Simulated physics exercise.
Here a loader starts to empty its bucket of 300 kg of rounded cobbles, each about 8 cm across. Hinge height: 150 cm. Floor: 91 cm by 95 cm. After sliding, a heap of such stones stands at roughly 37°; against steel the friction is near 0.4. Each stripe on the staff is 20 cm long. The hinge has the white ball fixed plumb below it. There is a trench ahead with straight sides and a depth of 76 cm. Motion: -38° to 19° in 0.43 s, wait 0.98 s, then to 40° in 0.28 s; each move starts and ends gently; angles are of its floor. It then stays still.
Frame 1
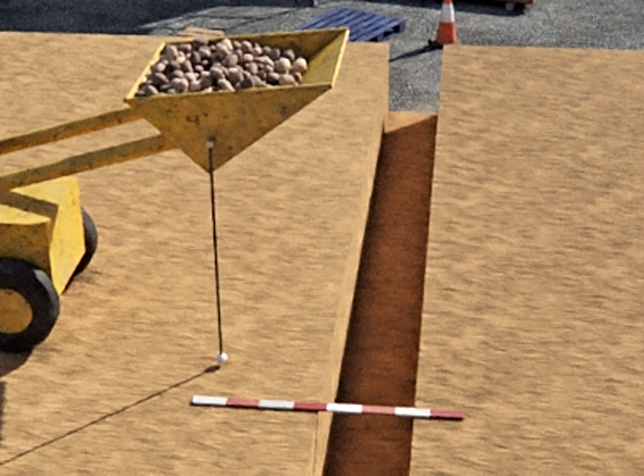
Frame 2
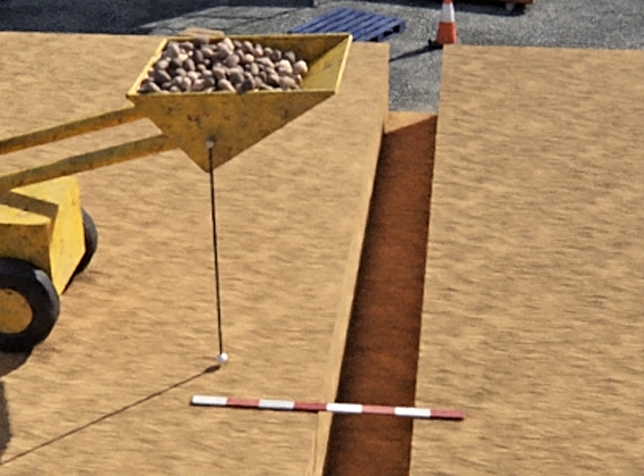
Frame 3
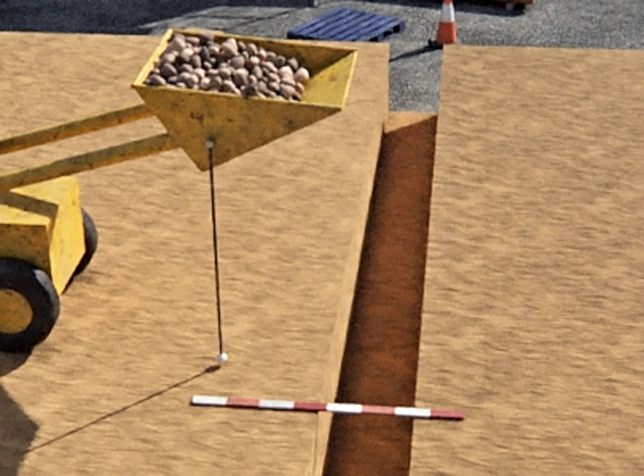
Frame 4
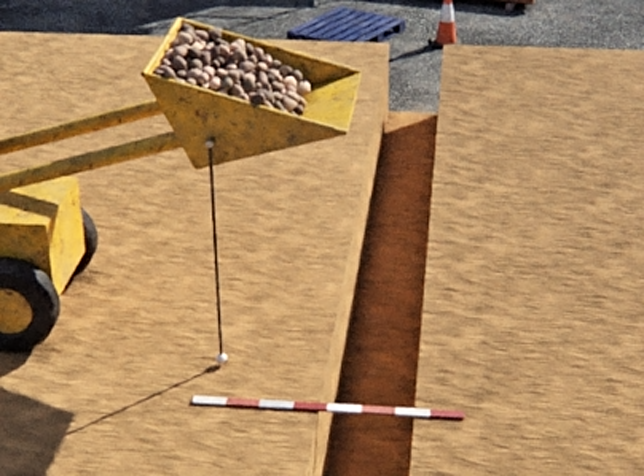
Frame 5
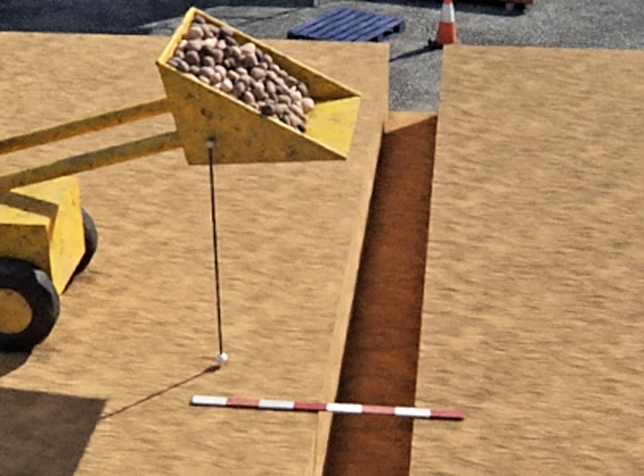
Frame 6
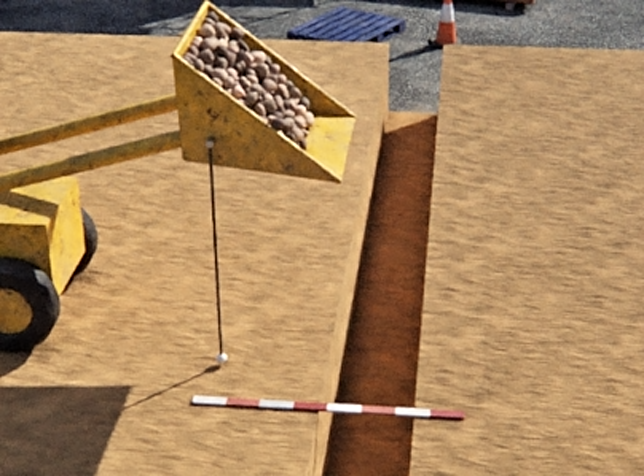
Yellow loader holding a raised bucket of rounded stones beside a straight trench, the bucket steadily tilting forward and down to the right.
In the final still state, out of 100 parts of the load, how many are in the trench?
Some 70 out of 100.
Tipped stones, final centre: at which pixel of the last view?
Their centre sits close to (401, 412).
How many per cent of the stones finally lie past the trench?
30%, roughly.
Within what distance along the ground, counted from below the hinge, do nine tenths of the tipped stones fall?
Roughly 170 centimetres ahead of it along the ground.
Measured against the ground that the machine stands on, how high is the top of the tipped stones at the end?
Around 14 cm above it, I'd say.
A little later the floor is at 18°; 100 % in the bucket; the foremost stones are at (307, 143).
Then the floor is at 19°; 100 % in the bucket; the foremost stones are at (336, 159).
Later still the floor is at 40°; 0 % in the bucket, 69 % in the trench, 31 % past the trench; the foremost stones are past the picture's edge.
In the end the floor is at 40°; 0 % in the bucket, 69 % in the trench, 31 % past the trench; the foremost stones are past the picture's edge.
